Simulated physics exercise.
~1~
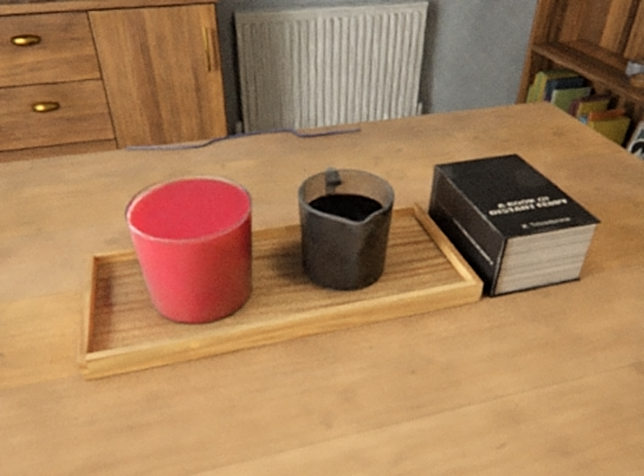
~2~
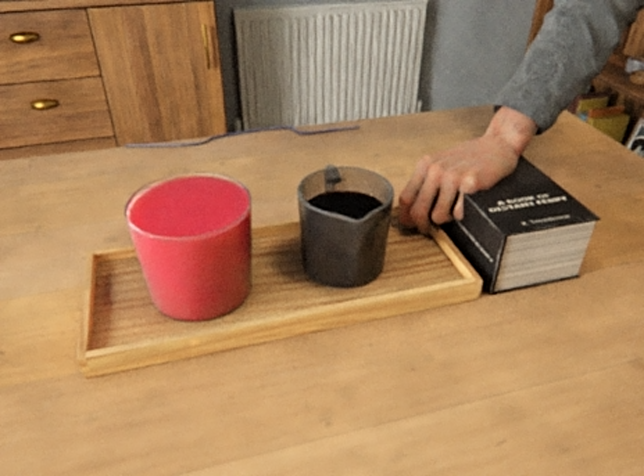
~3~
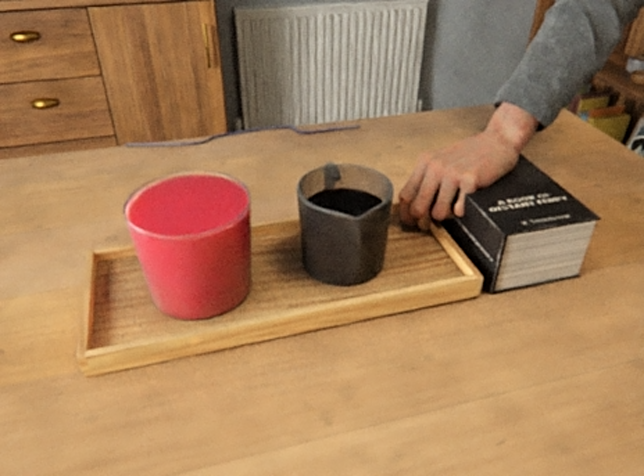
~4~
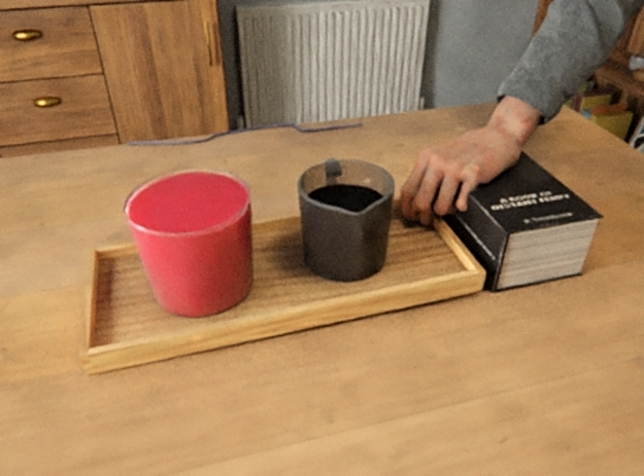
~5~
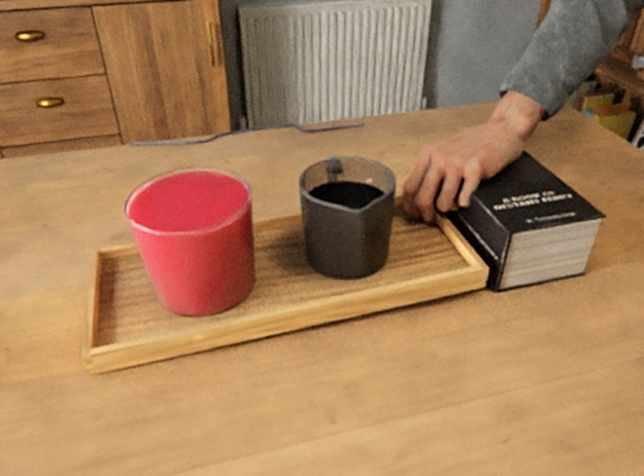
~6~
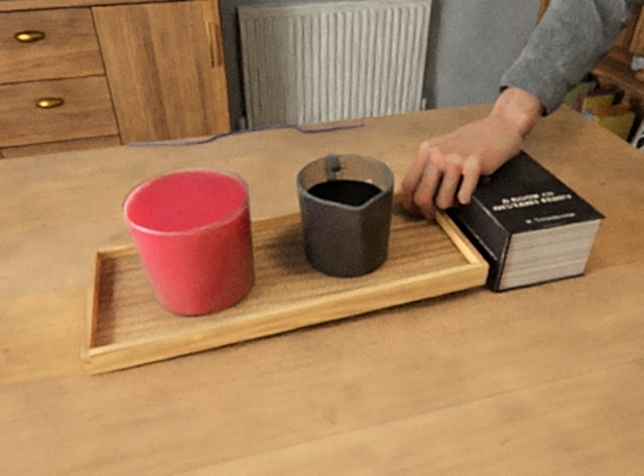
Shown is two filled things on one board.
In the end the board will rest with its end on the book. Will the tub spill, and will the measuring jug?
As I see it, tub: Watch it tip some out. Measuring jug: Watch it keep its liquid.
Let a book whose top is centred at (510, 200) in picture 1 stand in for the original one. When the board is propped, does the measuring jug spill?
Then it keeps every drop.
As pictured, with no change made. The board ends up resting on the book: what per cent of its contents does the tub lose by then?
8 in a hundred, roughly.
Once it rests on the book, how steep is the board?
Roughly 13 degrees.
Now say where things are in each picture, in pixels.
The board lies flat; tub (196, 248) nearly full; measuring jug (345, 228) about two thirds full; book (546, 261), in the first picture.
A hand takes the end of the board; tub nearly full, surface at (190, 206); measuring jug about two thirds full, surface at (345, 213), in the second picture.
The end has come up a little; tub (195, 245) nearly full; measuring jug (344, 223) about two thirds full, in the third picture.
Slope near 1°; tub nearly full, surface at (190, 203); measuring jug about two thirds full, surface at (346, 206); book (548, 256), in the fourth picture.
The board slopes by about 2°; tub (198, 241) nearly full; measuring jug (348, 216) about two thirds full, in the fifth picture.
The end is rising; tub nearly full, surface at (187, 201); measuring jug about two thirds full, surface at (346, 201); book (550, 256), in the sixth picture.
Soon after, the board slopes by about 8°; tub, some has gone over its rim; measuring jug, nothing has left it.
Later, the board slopes by about 14°; tub, some has gone over its rim; measuring jug, nothing has left it.
In the end, the board slopes by about 13°, resting on the book; tub, some has gone over its rim; measuring jug, nothing has left it.
